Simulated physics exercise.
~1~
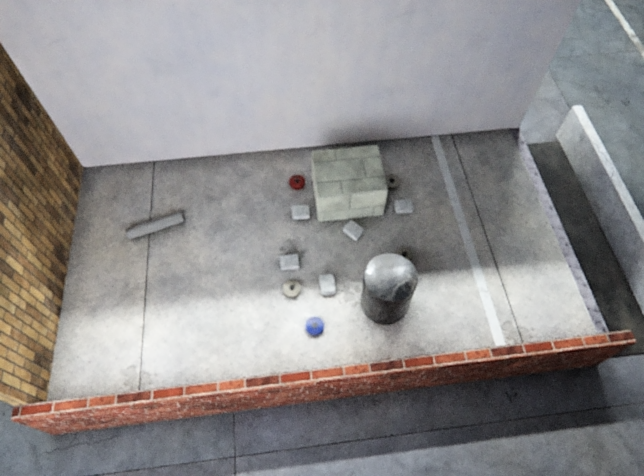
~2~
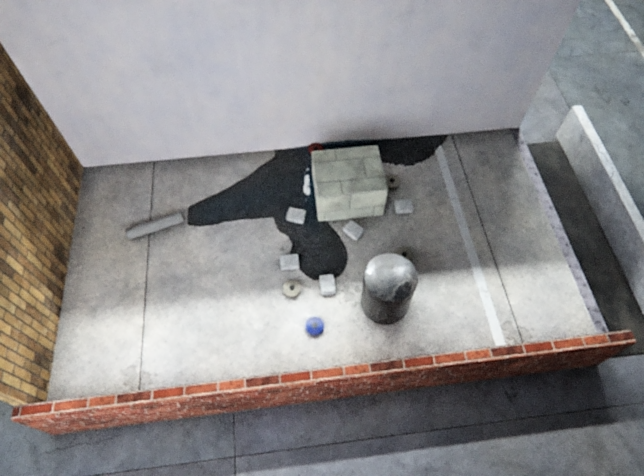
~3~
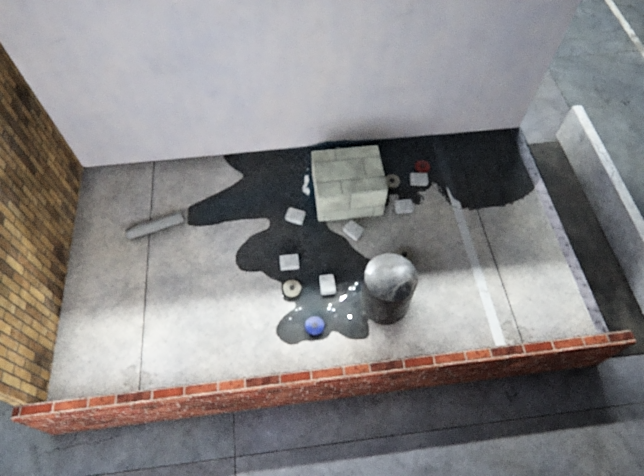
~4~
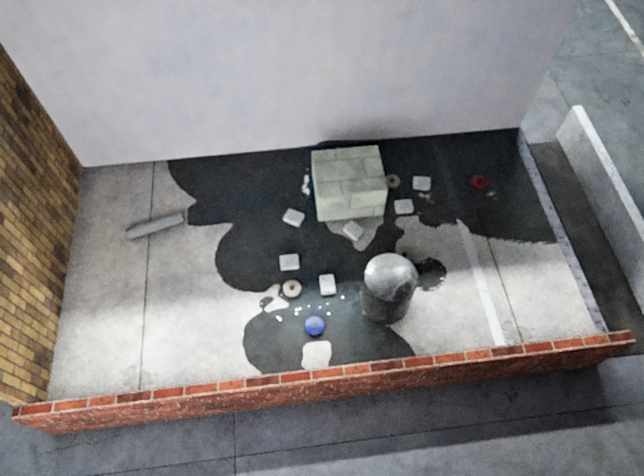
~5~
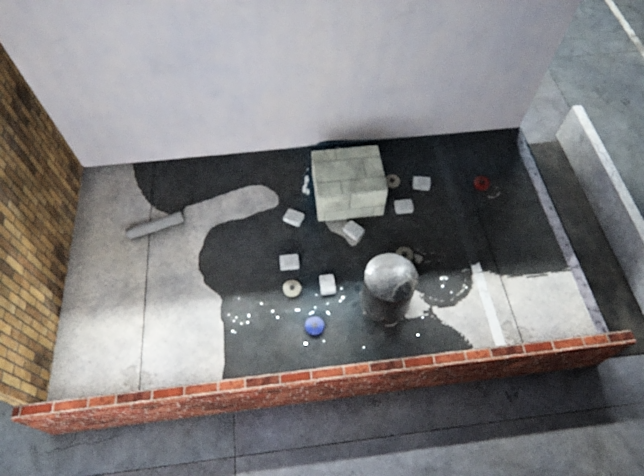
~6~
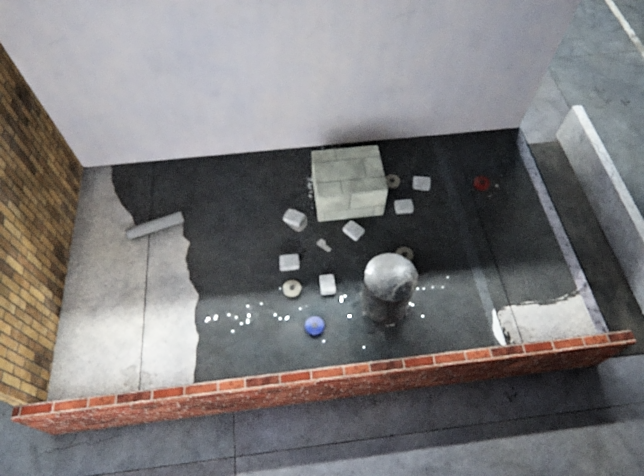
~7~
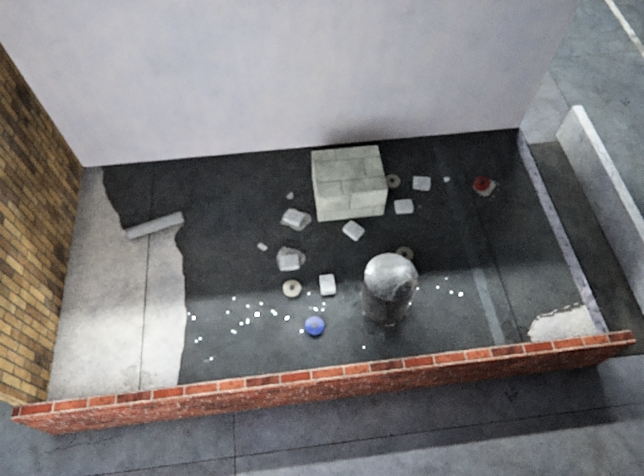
The video shows dark liquid spreading across a walled grey floor scattered with small blocks and round lids, carrying a red lid behind a large block and rightward past a painted stripe, while a blue lid stays put near the brick wall and pale dry patches remain.
